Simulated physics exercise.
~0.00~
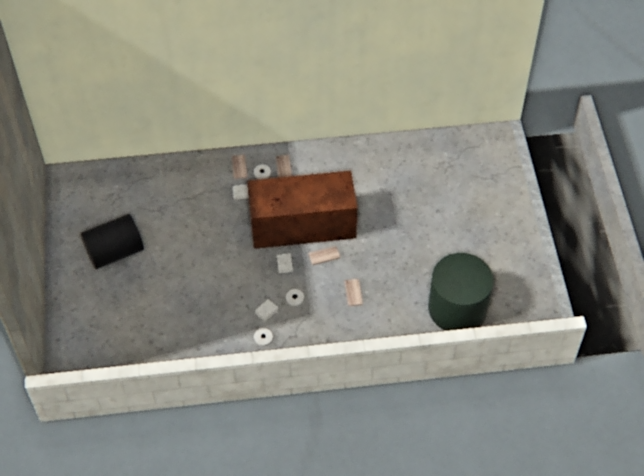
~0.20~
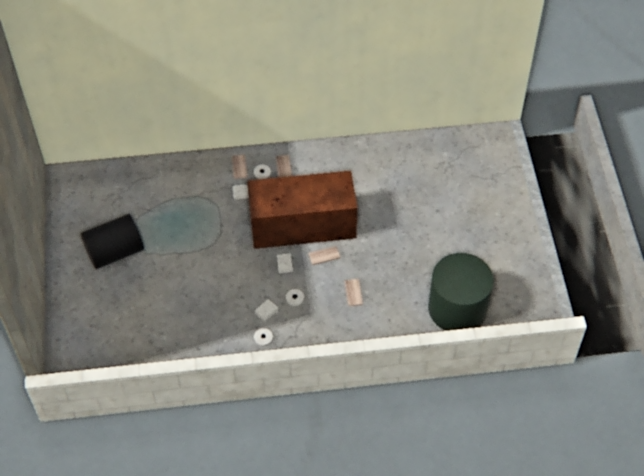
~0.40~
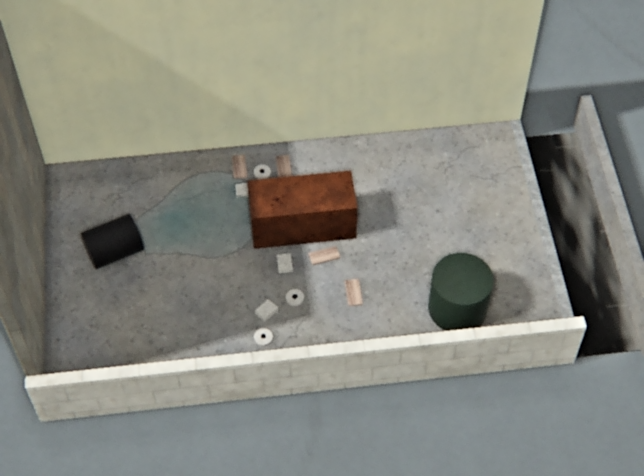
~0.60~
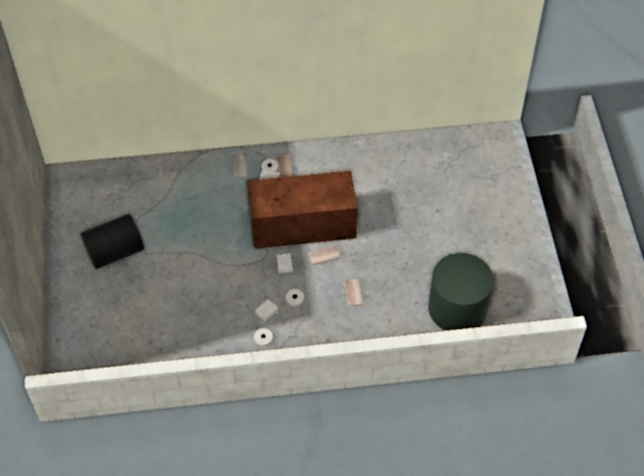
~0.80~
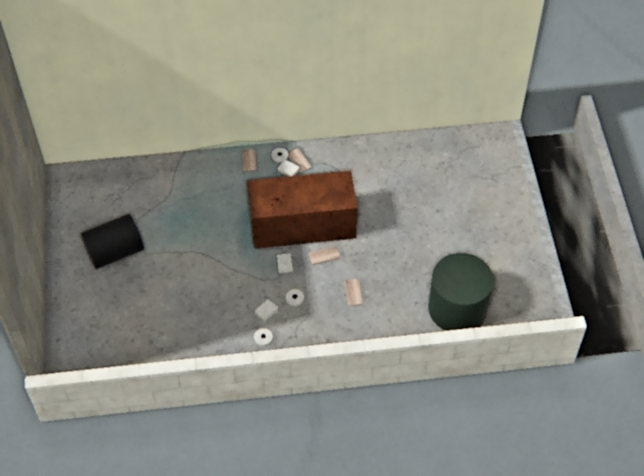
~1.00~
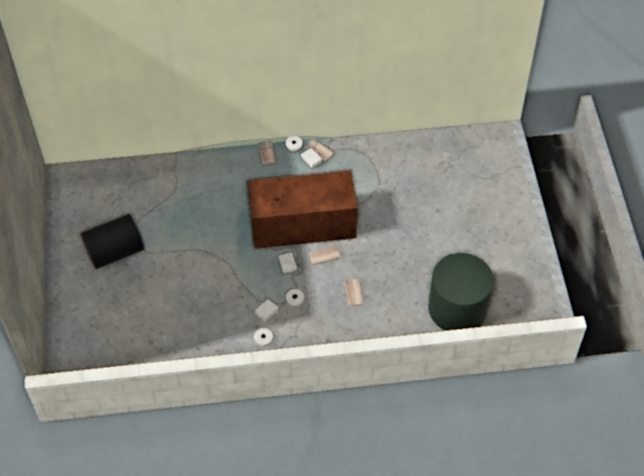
Water spreads from the black drum around the brown block, shifting a few small pieces rightward.
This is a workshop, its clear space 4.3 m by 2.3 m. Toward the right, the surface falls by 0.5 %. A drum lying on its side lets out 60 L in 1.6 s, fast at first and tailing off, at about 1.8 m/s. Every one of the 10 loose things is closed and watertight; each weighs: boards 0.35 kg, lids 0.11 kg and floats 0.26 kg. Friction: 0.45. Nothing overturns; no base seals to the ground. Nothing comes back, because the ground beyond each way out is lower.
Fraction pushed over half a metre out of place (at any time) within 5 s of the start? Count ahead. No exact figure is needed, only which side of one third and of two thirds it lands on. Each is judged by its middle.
It sits between the thirds.
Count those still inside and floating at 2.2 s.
Count: 4.
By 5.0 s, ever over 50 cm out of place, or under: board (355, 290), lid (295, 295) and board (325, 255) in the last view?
Result by item: Within it; beyond it; within it.
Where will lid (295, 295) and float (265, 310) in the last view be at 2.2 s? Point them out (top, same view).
Somewhere about (372, 337) and (287, 350).
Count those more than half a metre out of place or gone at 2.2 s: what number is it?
Tally at that time: 5.
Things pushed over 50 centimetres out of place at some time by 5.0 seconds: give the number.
Count: 5.
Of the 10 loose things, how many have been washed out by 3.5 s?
Count at that moment: 3.
After 1.4 s 4 of 10 are over 50 cm from their spots; 4 afloat.
After 2.2 s 5 of 10 are over 50 cm from their spots; 4 afloat.
After 3.5 s 5 of 10 are over 50 cm from their spots; 1 afloat.
After 5.0 s 5 of 10 are over 50 cm from their spots, and 5 have been at some point; 1 afloat.
